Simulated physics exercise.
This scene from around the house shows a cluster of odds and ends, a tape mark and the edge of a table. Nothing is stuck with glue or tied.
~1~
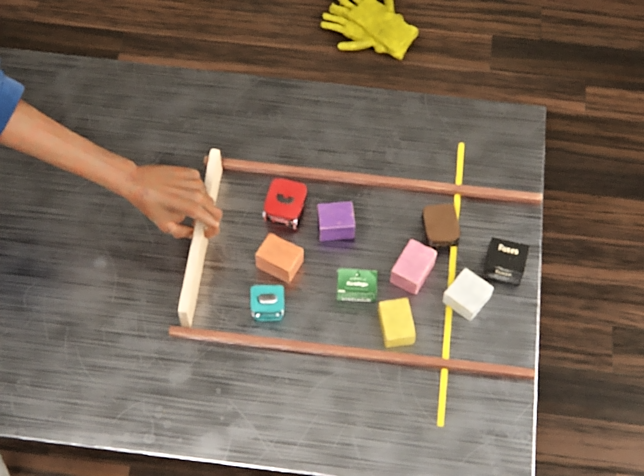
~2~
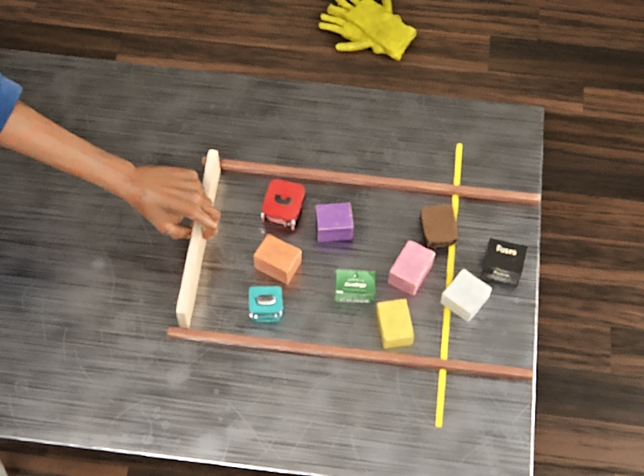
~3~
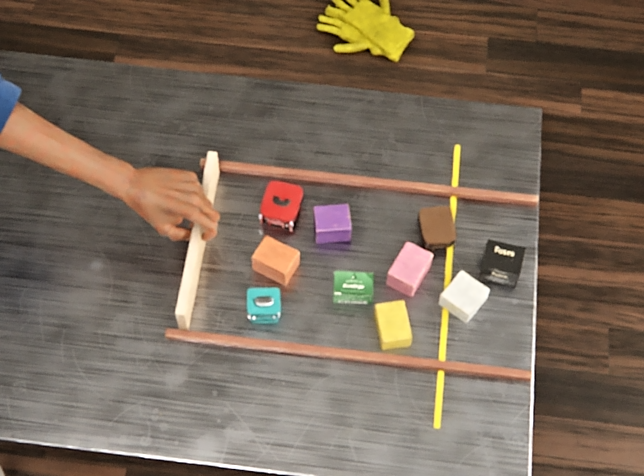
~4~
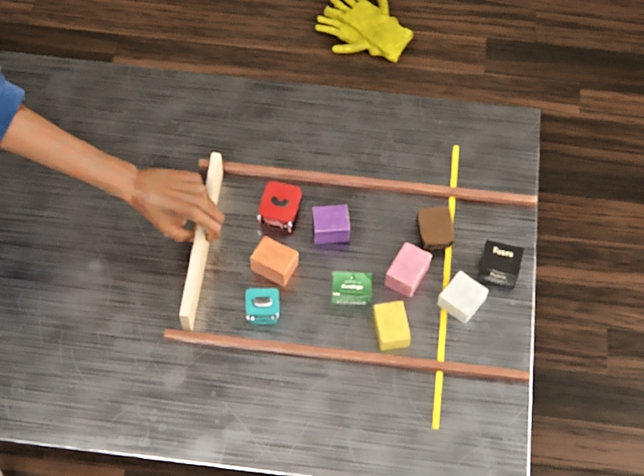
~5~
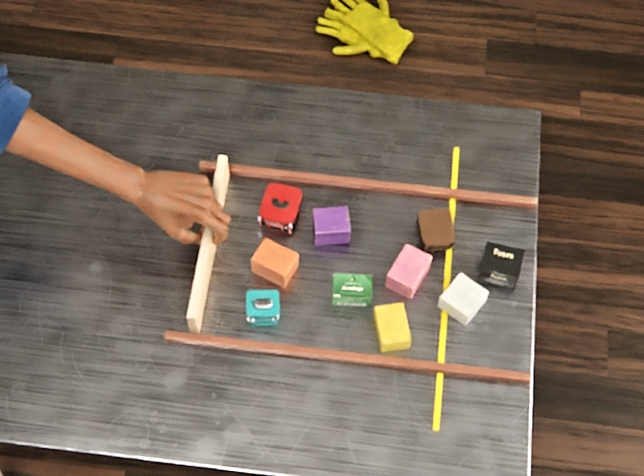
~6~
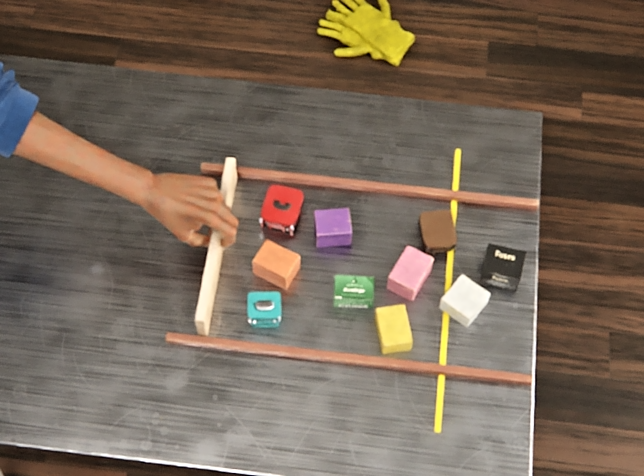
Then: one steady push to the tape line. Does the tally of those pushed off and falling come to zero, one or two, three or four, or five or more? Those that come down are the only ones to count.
Most likely just one, perhaps two, will tumble off the end.
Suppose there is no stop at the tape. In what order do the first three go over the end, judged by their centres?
Black box, brown case, white block.
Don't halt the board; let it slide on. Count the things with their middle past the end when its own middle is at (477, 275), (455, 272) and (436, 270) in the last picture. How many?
Place by place, 4, 2 and 1.
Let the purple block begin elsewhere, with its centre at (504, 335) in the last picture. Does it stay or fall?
From there it remains up.
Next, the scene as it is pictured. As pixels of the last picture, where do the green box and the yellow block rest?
Final centres, first then second: (484, 308), (491, 350).
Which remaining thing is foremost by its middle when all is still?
The brown case is foremost.
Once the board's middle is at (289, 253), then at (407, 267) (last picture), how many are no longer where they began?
At the first point the count is 4, at the second it's 10.
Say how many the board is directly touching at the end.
3 are in contact with it.
A little later, none off yet; black box at rest near (502, 267); white block at rest near (465, 301); brown case at rest near (437, 233).
Next, none off yet; black box at rest near (503, 267); white block at rest near (467, 301); brown case shifted about its own width near (470, 236).
When it is over, the number that fall off is one or two; down, black box.
